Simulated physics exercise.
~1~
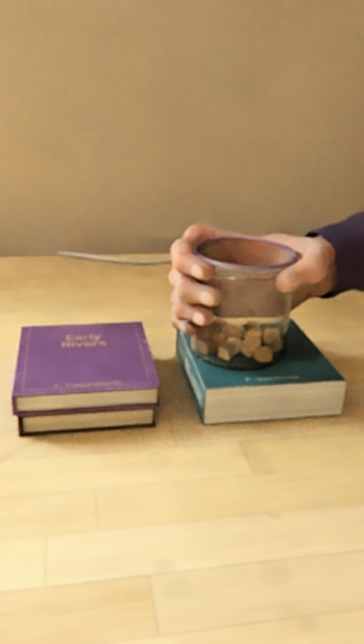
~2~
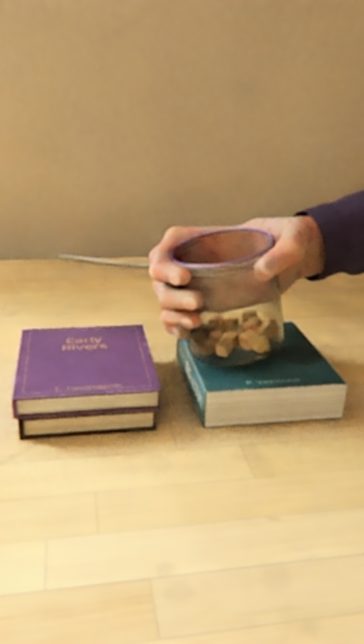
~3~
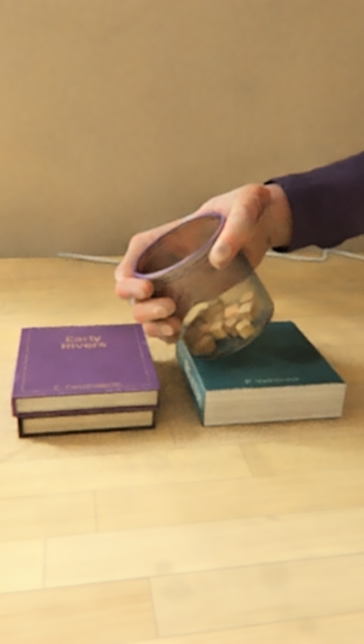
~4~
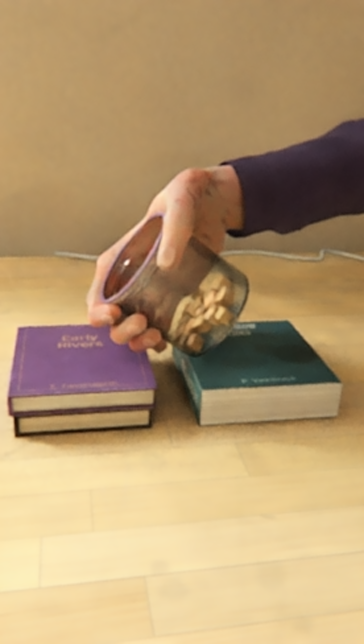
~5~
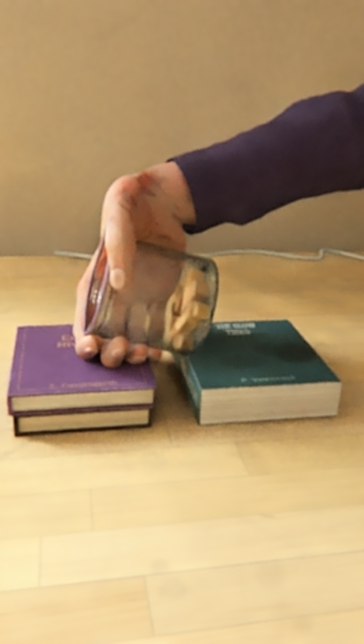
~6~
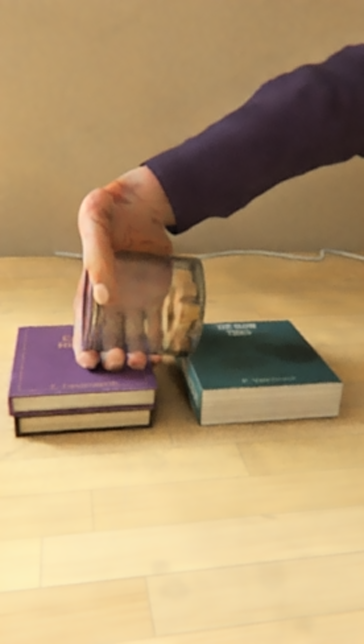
Hand tipping an open glass jar of small chunks leftward onto its side against purple books, the contents all staying inside.
